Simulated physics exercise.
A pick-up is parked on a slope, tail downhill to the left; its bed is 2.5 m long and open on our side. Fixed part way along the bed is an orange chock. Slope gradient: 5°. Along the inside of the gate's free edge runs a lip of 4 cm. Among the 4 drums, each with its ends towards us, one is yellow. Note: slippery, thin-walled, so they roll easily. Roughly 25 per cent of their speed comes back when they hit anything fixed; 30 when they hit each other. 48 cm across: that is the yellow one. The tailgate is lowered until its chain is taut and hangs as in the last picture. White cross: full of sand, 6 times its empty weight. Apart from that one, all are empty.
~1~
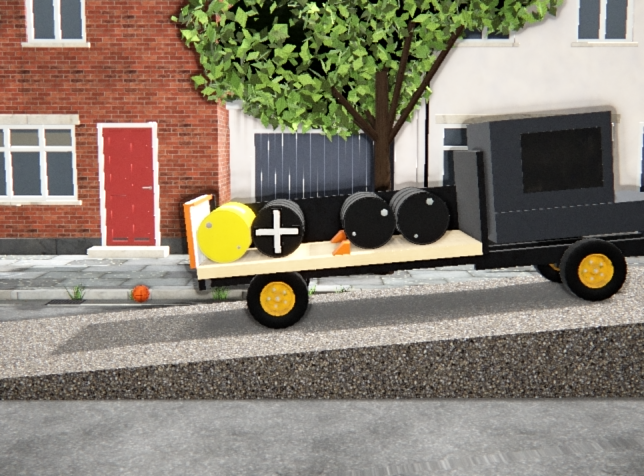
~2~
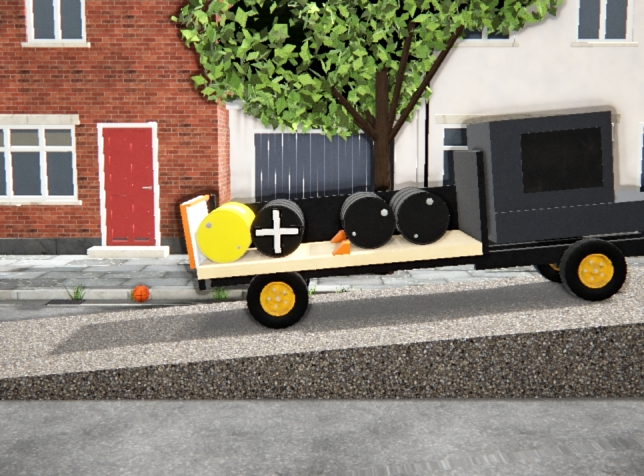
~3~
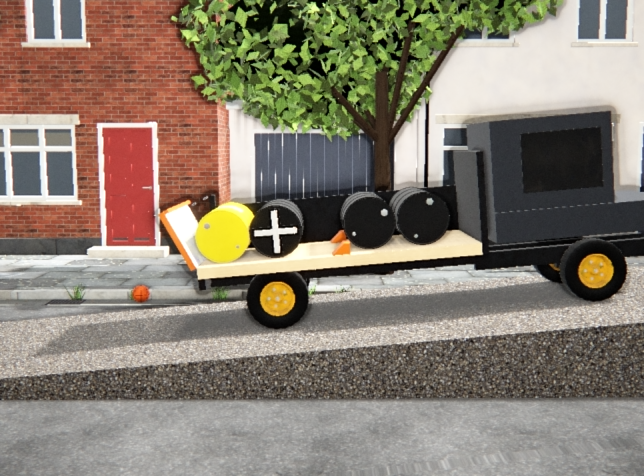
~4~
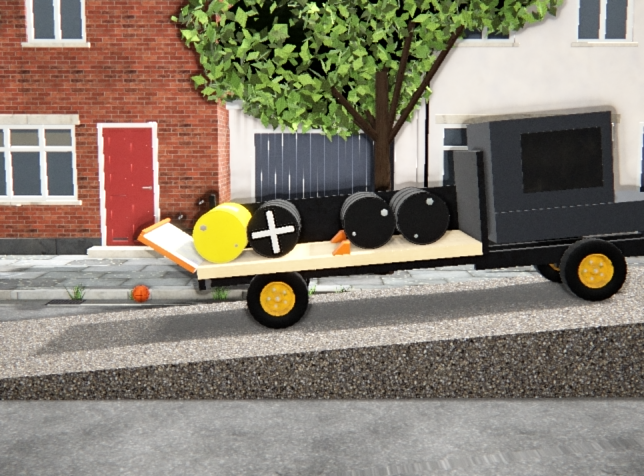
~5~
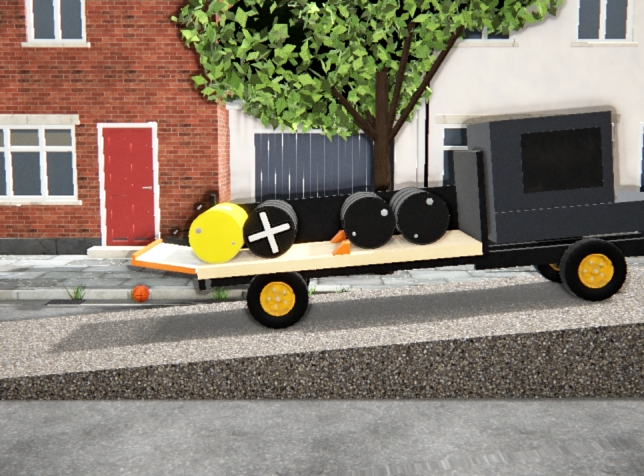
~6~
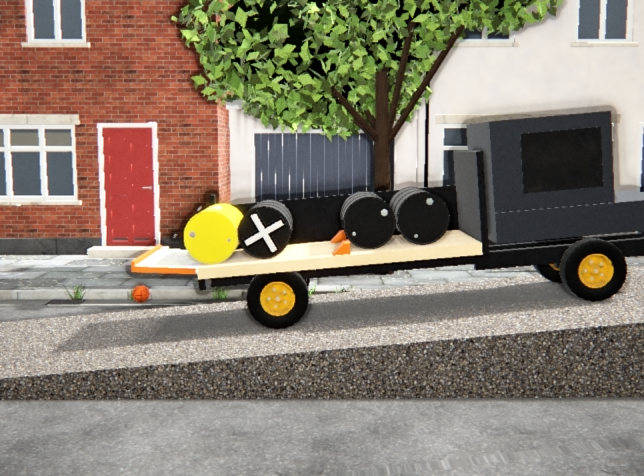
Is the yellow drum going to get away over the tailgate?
Yes.
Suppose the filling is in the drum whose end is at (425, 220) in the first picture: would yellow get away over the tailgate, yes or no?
Yellow? No, it won't, in that case.
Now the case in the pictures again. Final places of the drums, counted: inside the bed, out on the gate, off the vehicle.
The numbers run 3, 0, 1 in that sequence.
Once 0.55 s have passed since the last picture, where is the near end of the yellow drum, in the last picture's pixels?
At about (185, 238).
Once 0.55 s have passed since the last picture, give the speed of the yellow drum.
About 0.5 m/s.
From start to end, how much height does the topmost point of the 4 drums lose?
About 0 cm.
Then, 0.55 s past the sixth picture, yellow is on the gate, 10 cm past the hinge, rolling left; 0 of 4 are out.
Then, 1.05 s past the sixth picture, yellow is on the gate, 35 cm past the hinge, rolling left; 0 of 4 are out.
Then, 1.65 s past the sixth picture, yellow is dropping off the gate; 1 of 4 is out.
Finally (6.75 s after the last picture), yellow is out on the ground; 1 of 4 is out.
